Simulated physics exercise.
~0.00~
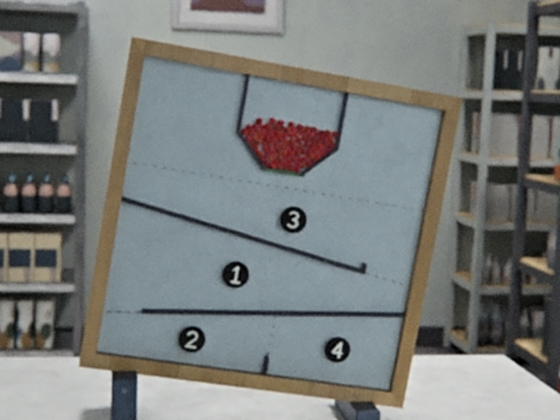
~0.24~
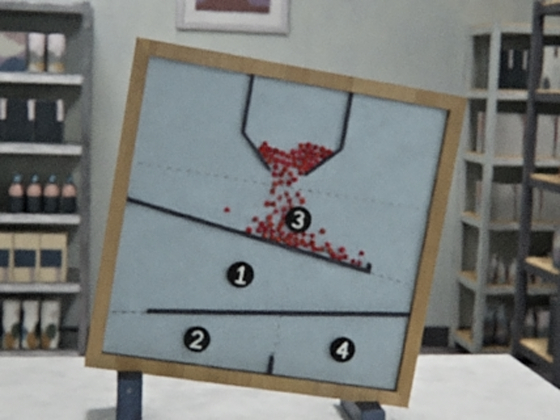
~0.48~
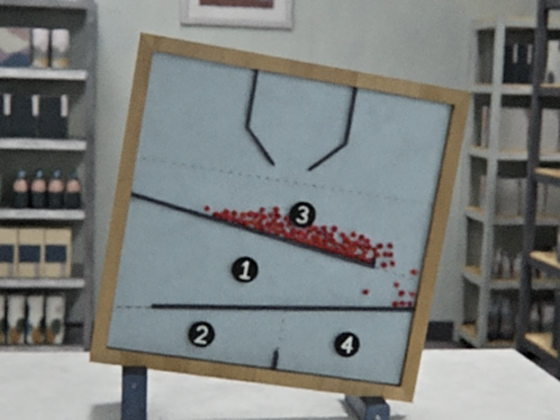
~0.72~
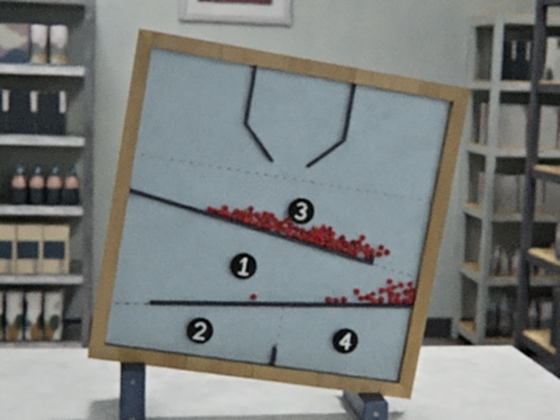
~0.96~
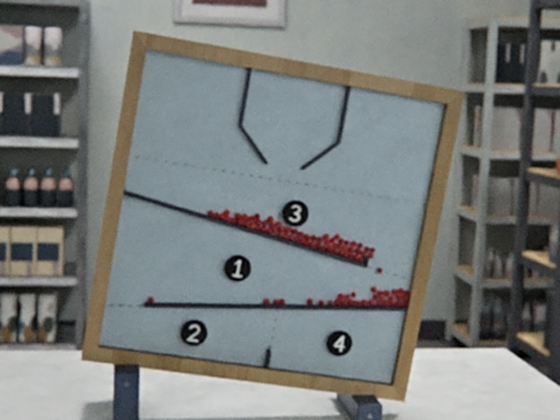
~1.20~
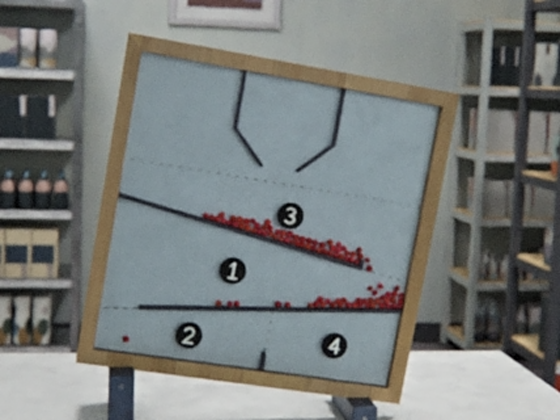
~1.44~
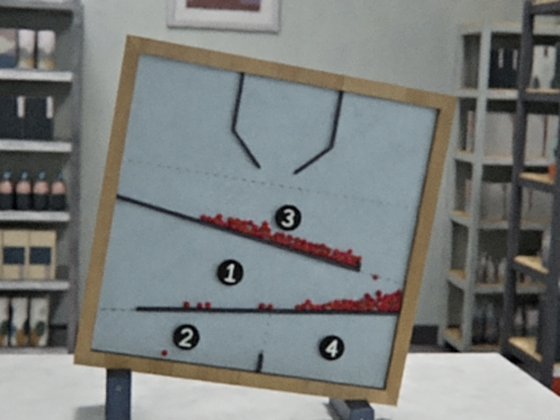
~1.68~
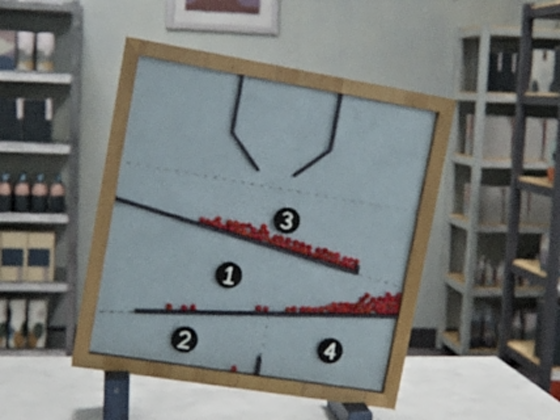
The clip opens on a tilted, wood-framed clear case with red beads packed in a hopper at the top, above numbered sections. The beads pour through the opening onto a sloping ledge and slide down to the right. Many pile up along the ledge against its small lip, while others spill over its end onto the lower shelf. There they gather at the right, and a few roll leftward along the shelf, with the odd one dropping to the floor. At the end, the hopper is empty and the beads lie mainly in two banks, on the ledge and on the shelf's right side.
